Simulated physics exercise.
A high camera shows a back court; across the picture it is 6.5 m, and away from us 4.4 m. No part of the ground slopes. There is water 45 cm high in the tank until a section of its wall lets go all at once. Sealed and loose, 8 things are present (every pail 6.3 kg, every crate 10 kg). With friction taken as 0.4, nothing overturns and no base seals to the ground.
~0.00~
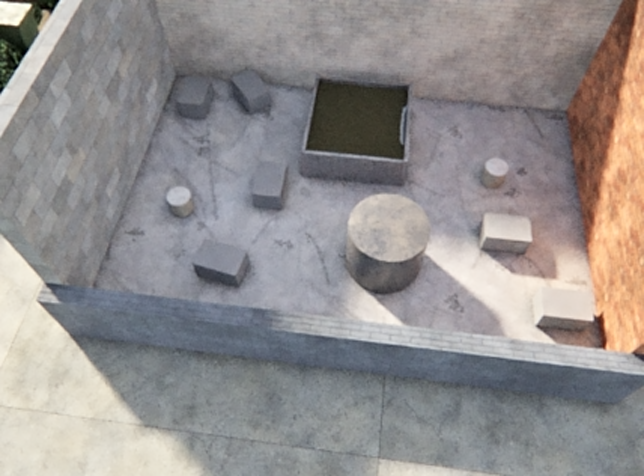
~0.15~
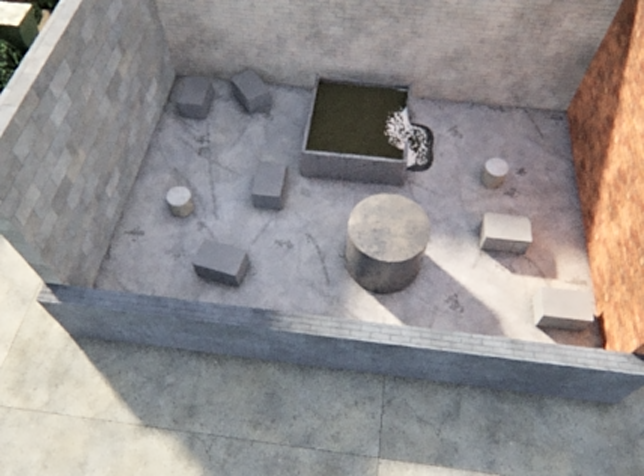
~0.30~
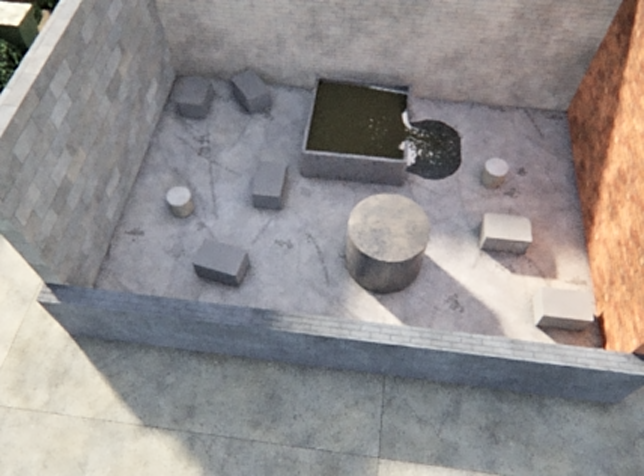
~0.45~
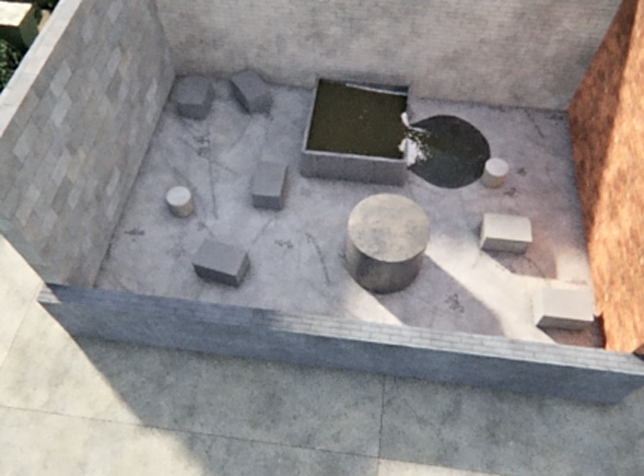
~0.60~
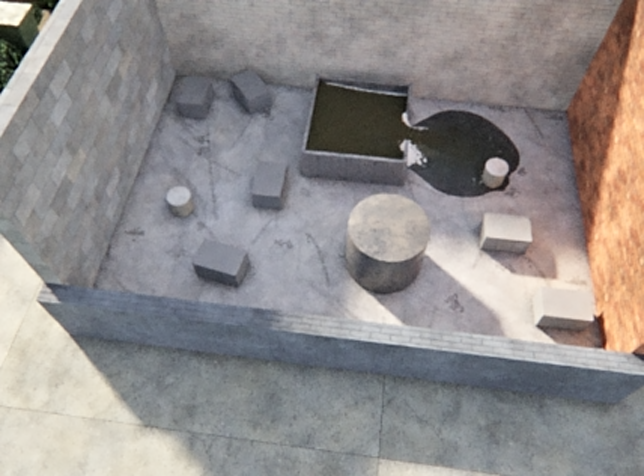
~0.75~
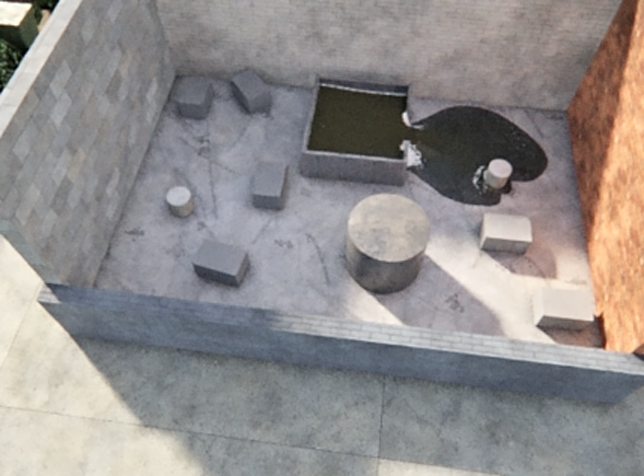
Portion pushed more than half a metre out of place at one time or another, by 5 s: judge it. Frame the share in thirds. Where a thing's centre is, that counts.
That comes to from one to two thirds.
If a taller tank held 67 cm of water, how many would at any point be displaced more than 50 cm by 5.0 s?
I count 3 of them in that case.
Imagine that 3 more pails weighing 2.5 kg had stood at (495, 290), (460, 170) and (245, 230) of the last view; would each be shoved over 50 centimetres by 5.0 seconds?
Well, in turn they are above that, above that and below that.
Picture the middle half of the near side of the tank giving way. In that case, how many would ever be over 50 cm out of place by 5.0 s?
So the tally would be 1.
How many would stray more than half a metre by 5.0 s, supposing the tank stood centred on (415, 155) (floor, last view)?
2.
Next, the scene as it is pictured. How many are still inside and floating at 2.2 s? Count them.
1.
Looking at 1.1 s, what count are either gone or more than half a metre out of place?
Result: 0.
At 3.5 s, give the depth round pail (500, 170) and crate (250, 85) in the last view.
Depths: Near 4 cm, then near 0 cm.
After 1.1 s 0 of 8 are over 50 cm from their spots; 0 afloat.
After 2.2 s 1 of 8 are over 50 cm from their spots; 1 afloat.
After 3.5 s 2 of 8 are over 50 cm from their spots; 0 afloat.
After 5.0 s 3 of 8 are over 50 cm from their spots, and 3 have been at some point; 3 afloat.
